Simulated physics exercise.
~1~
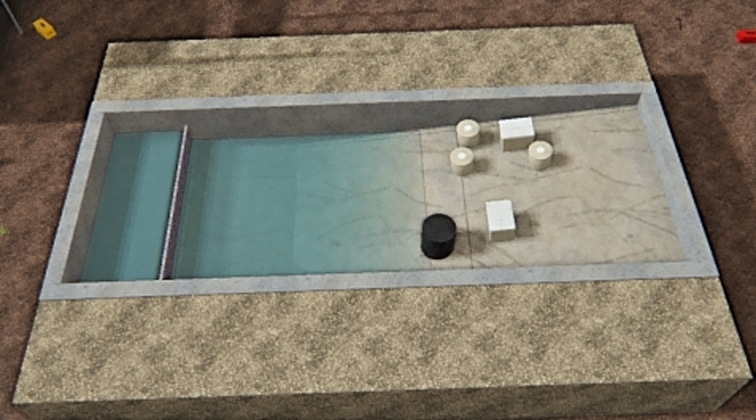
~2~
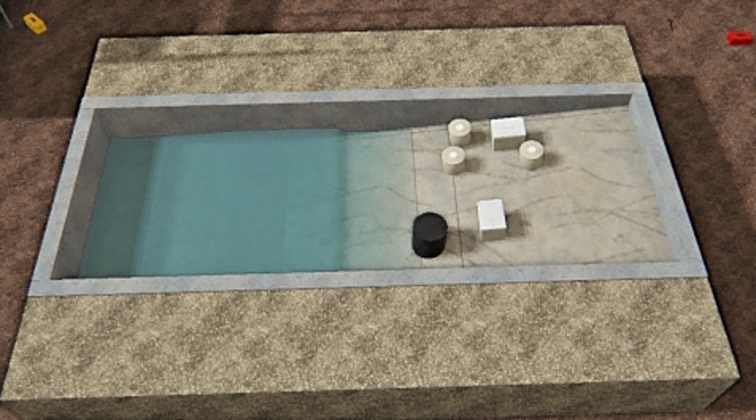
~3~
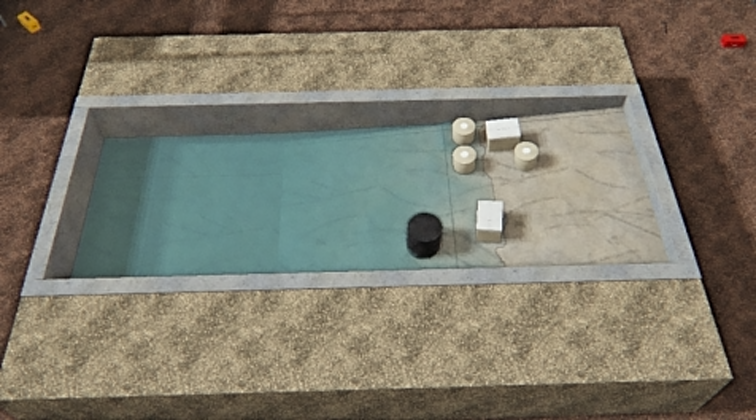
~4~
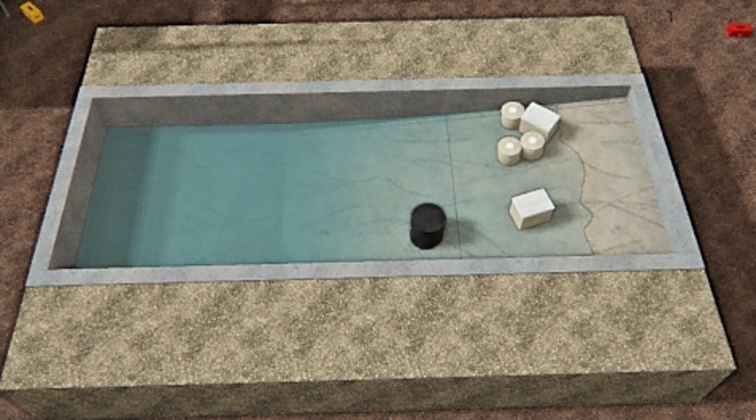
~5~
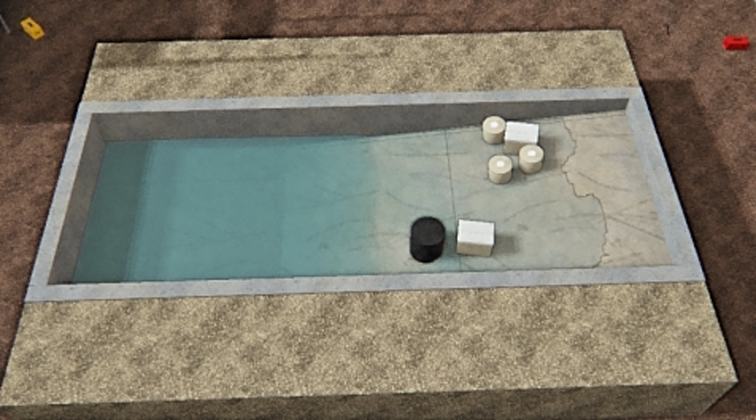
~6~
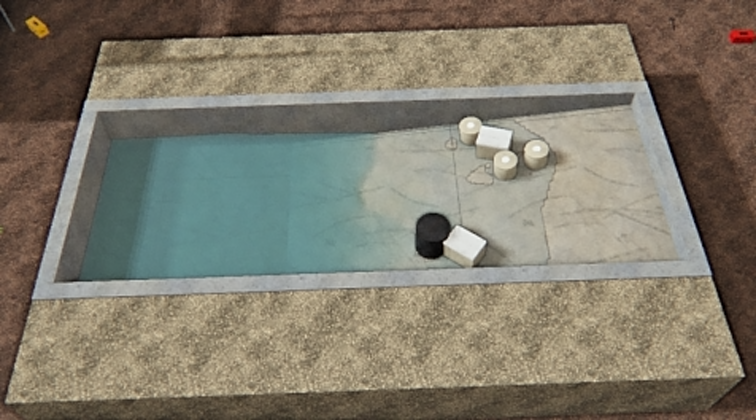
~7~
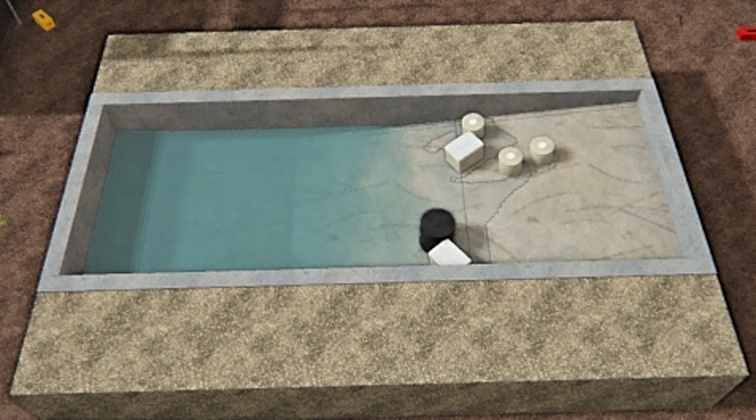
Teal water stands at the left of a long, pale-walled trough seen from high above, held back by a thin upright board, with shallower water beyond it. On the sloping floor to the right sit two white boxes and three cream tubs, with a black cylinder near the water's edge. The board vanishes and the water surges rightward, pushing the boxes and tubs up the slope. It then draws back, dragging both boxes left. Finally the nearer box rests against the near wall beside the black cylinder, and the other lies among the tubs.
